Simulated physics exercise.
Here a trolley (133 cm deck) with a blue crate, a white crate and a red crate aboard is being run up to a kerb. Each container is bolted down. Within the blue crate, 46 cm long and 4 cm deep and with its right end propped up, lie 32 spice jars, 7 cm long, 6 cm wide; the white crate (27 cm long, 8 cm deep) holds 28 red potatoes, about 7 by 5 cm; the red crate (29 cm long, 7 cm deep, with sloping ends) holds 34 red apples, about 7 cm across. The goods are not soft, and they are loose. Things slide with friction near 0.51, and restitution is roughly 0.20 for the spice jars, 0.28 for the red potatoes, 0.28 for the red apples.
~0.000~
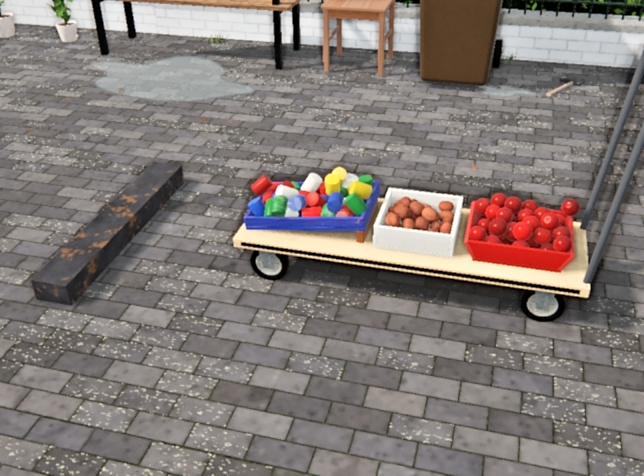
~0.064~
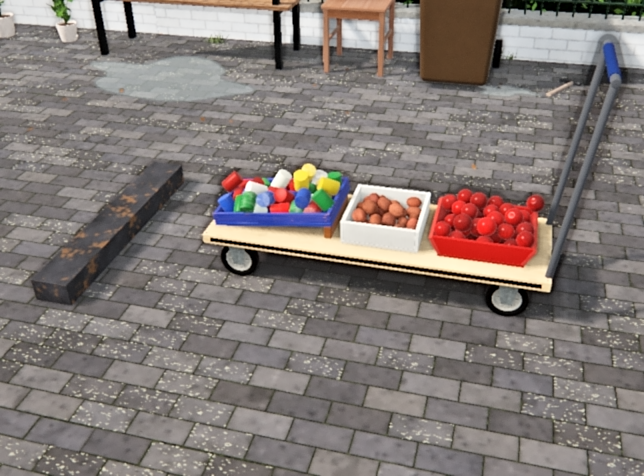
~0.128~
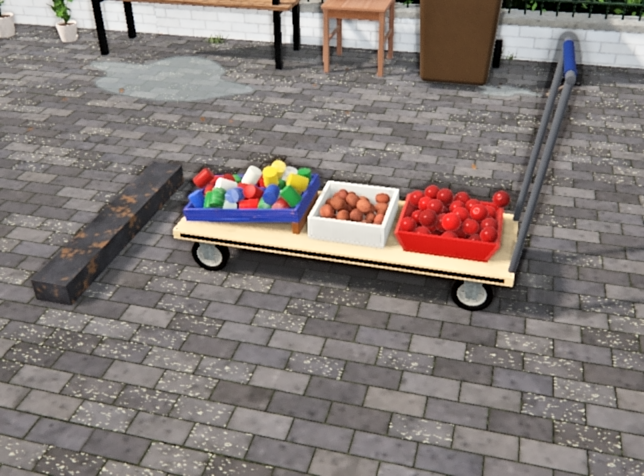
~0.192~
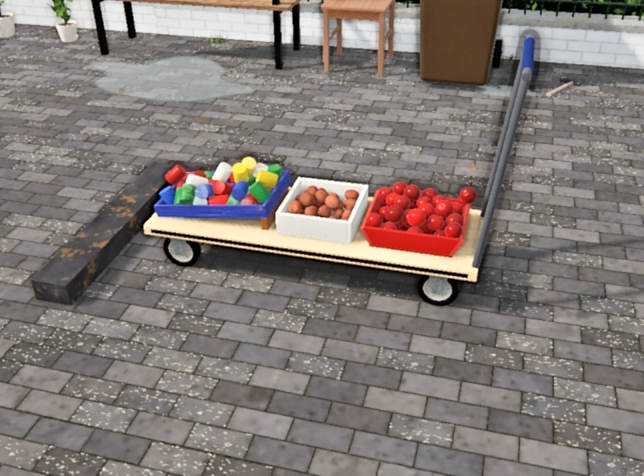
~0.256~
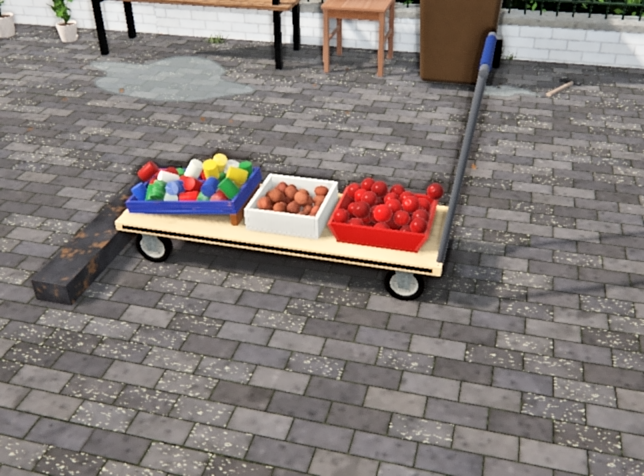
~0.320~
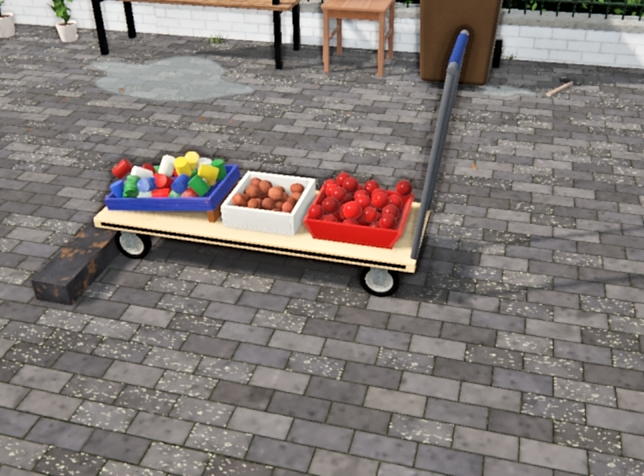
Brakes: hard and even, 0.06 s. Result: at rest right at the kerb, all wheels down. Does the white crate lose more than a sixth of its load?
No: Losses never reach one sixth.
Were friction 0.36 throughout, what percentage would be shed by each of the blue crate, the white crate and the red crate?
Blue crate 30%, white crate 0%, red crate 30%.
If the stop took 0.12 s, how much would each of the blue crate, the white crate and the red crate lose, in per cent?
Blue crate 40, white crate 0, red crate 10 %.
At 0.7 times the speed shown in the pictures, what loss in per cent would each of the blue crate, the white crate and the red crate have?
In that case the blue crate sheds 20 per cent, the white crate 0 per cent and the red crate 10 per cent.
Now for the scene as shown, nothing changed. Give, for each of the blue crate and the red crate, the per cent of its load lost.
Blue crate: 45 %; red crate: 30 %.
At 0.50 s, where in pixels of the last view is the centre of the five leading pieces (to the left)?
Pixel (84, 188), give or take.
After 0.38 s, blue crate 30 in, 2 out, white crate 28 in, 0 out and red crate 34 in, 0 out.
After 0.50 s, blue crate 25 in, 7 out, white crate 28 in, 0 out and red crate 28 in, 6 out.
After 0.73 s, blue crate 19 in, 13 out, white crate 28 in, 0 out and red crate 25 in, 9 out.
Final count (at 1.23 s), blue crate 18 in, 14 out, white crate 28 in, 0 out and red crate 24 in, 10 out. Asked share, 0 of 28, 0 per cent.
